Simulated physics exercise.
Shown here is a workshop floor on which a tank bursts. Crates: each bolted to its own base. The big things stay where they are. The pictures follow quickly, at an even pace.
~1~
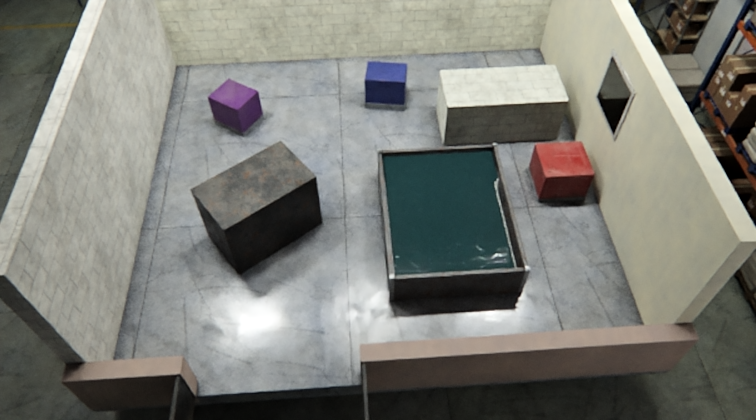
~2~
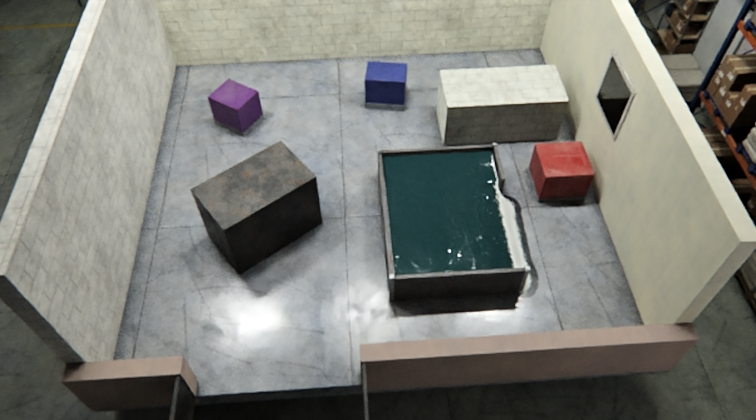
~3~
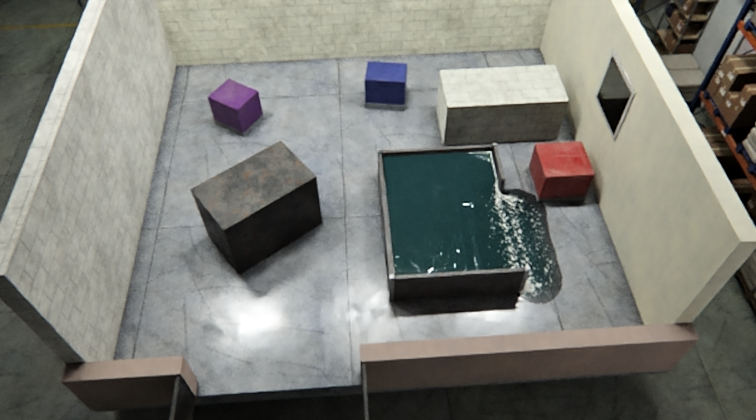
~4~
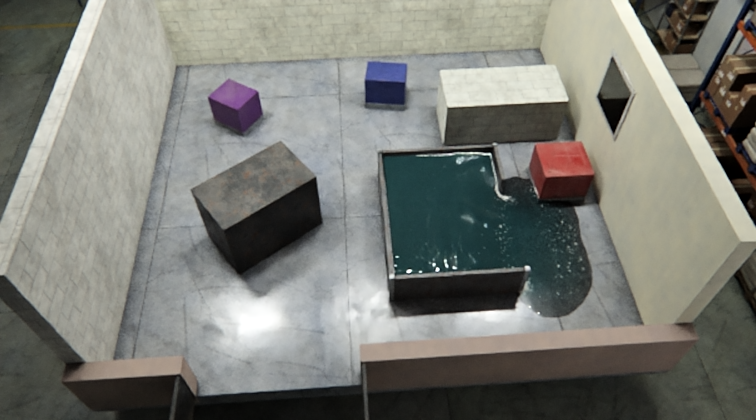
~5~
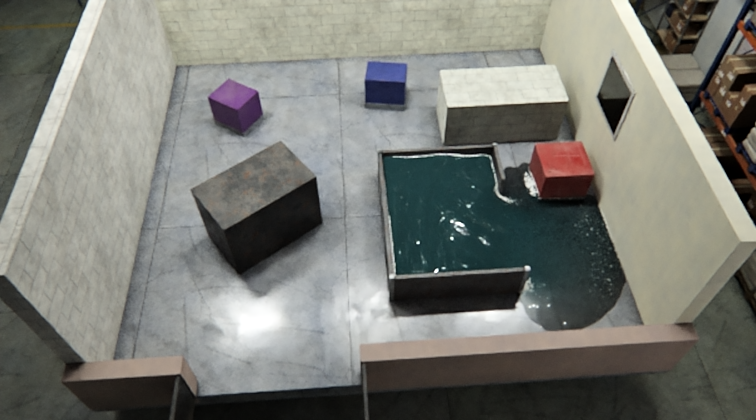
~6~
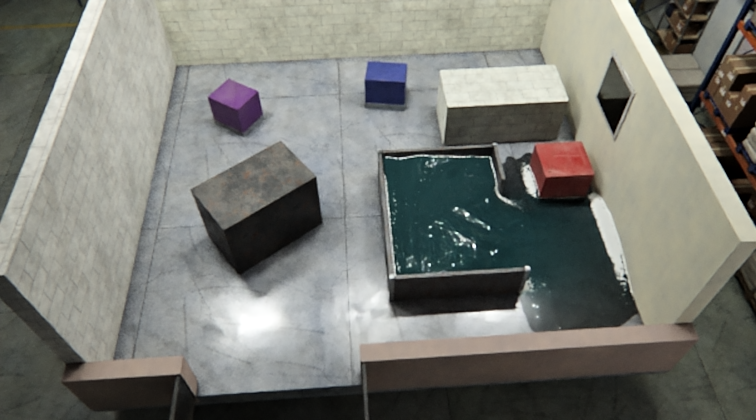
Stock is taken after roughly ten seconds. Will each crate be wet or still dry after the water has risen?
Afterwards the red crate is wet, the blue crate is still dry, the purple crate is still dry.
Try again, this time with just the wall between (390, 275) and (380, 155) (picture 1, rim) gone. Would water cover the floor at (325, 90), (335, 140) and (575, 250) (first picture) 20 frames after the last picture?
Point by point: Drenched, drenched, unwetted.
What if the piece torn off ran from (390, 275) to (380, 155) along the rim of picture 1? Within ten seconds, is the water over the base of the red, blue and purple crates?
In short: Red crate stays dry; blue crate is spared; purple crate is topped.
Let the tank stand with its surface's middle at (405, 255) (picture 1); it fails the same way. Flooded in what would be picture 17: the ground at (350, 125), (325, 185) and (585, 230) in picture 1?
As listed: Free of water, not flooded, awash.
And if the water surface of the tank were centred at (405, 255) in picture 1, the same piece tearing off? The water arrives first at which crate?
That would be the crate marked red.
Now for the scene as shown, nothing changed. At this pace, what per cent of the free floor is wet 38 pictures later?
Near 60 in a hundred.
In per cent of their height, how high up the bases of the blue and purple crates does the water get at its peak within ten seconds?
Roughly 30 percent, then 80 percent.
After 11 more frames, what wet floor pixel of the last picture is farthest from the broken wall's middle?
Somewhere near (544, 66).
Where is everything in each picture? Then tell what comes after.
In the first picture, the tank at (447, 209) is whole and still.
In the second picture, the front is at a hidden place, out from the gap at (508, 238).
In the third picture, water pours out at (508, 239) and has run to (544, 297).
In the fourth picture, water pours out at (508, 239) and has run to (531, 184).
In the fifth picture, the front is at (595, 203), out from the gap at (508, 239).
In the sixth picture, water pours out at (508, 239) and has run to (632, 302).
A moment on, water covers 15 % of the floor; the red crate water round its plinth, the blue crate not reached, the purple crate not reached.
Next, water covers 15 % of the floor; the red crate water round its plinth, the blue crate not reached, the purple crate not reached.
Then, water covers 30 % of the floor; the red crate water round its plinth, the blue crate not reached, the purple crate not reached.
Later, water covers 60 % of the floor; the red crate water round its plinth, the blue crate water round its plinth, the purple crate not reached.
In the end, water covers 95 % of the floor; the red crate was topped, the blue crate stayed above the water, the purple crate stayed above the water.
